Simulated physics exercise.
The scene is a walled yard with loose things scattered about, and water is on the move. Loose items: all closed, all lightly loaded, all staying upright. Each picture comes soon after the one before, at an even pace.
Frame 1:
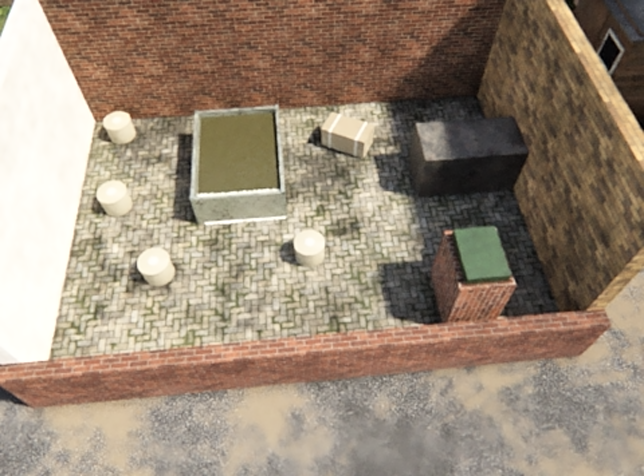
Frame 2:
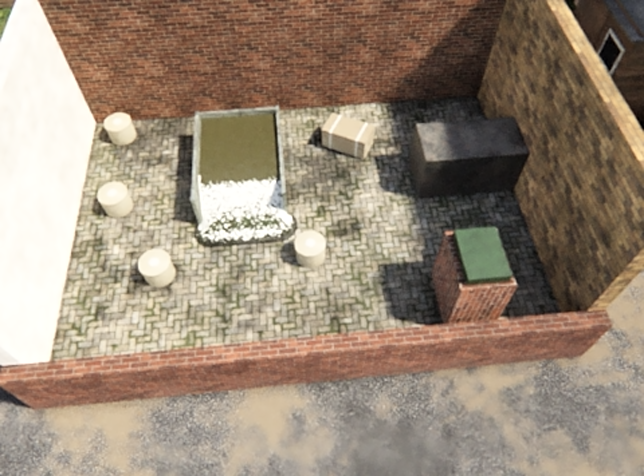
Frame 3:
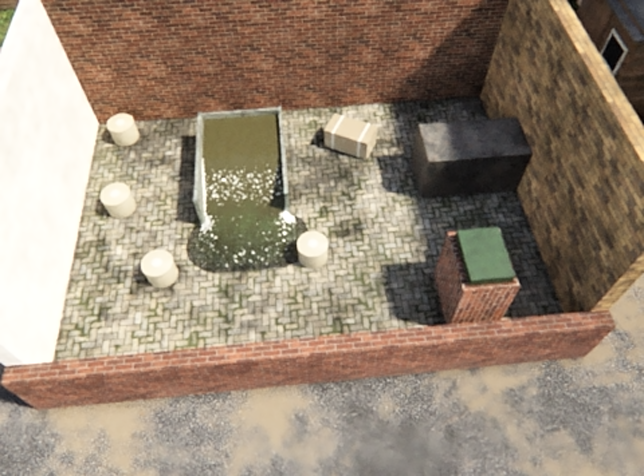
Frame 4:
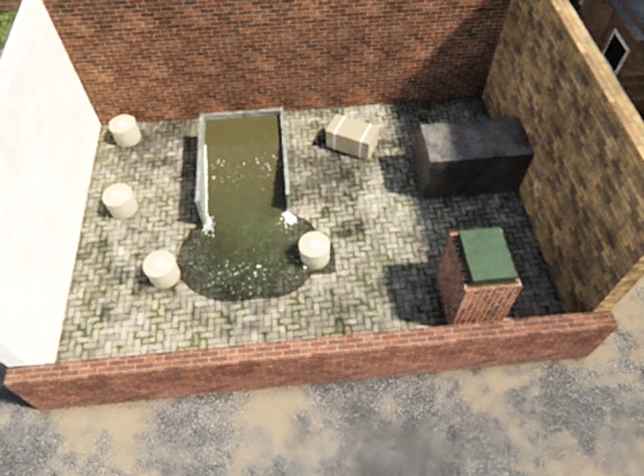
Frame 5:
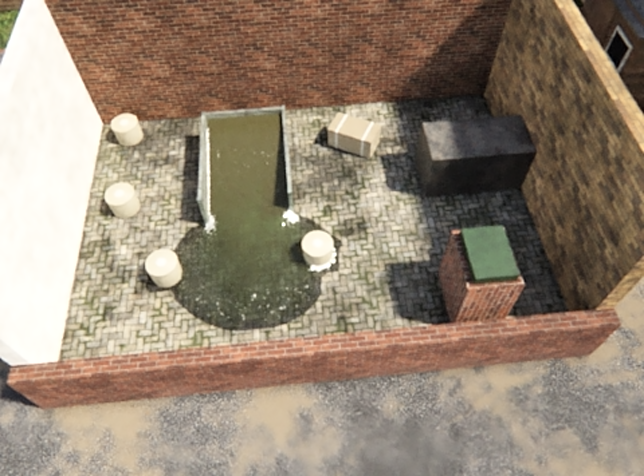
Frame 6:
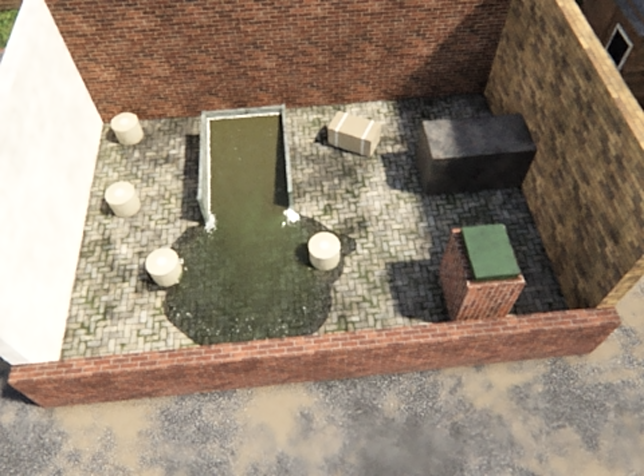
In the video, murky water pours out of the near end of a rectangular tank in a brick-walled yard and spreads across the paving around two pale tubs, and the right one shifts slightly to the right.
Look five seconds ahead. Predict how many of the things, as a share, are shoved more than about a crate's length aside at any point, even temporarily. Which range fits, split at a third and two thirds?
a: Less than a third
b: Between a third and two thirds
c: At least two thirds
Between a third and two thirds (b).
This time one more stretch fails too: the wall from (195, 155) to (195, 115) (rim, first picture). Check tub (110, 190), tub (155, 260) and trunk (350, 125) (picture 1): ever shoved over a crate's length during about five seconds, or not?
Here's my take, in sequence: Dislodged that far, dislodged that far, and fails to go that far.
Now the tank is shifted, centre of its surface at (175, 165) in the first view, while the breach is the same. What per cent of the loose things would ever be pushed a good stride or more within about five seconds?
Estimate: Around 60 per cent of them.
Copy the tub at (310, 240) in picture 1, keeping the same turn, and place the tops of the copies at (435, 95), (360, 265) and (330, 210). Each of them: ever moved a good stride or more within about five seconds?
In sequence: Hardly budges; knocked well away; hardly budges.
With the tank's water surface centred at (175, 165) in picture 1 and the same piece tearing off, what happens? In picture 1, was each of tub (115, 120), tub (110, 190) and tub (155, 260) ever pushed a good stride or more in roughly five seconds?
Item one not displaced far, item two travelled far enough, item three travelled far enough.
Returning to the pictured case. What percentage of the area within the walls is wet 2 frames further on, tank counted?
My estimate is about 25 per cent.
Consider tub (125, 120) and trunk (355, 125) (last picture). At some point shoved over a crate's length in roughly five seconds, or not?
Note - item one not the full distance, item two not the full distance.
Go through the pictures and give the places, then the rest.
A tub at (309, 242), on the bottom; a tub at (153, 261) rests on the ground; 0 of 5 have shifted, in the first frame.
A tub at (310, 243), on the bottom; a tub at (154, 262) rests on the ground; 0 of 5 have shifted, in the second frame.
A tub at (313, 244), on the bottom; a tub at (157, 263), on the bottom; 0 of 5 have shifted, in the third frame.
A tub at (314, 244) rests on the ground; a tub at (159, 264), on the bottom; 0 of 5 have shifted, in the fourth frame.
A tub at (318, 243) rests on the ground; a tub at (161, 262), on the bottom; 0 of 5 have shifted, in the fifth frame.
A tub at (324, 245), on the bottom, close to its start; a tub at (162, 261), on the bottom; 1 of 5 have shifted, in the sixth frame.
A moment on, 1 of 5 are well off their spots; 0 afloat.
Next, 2 of 5 are well off their spots; 1 afloat.
Later, 2 of 5 are well off their spots; 1 afloat.
In the end, 3 of 5 are well off their spots, and 3 have been at some point; 1 afloat.
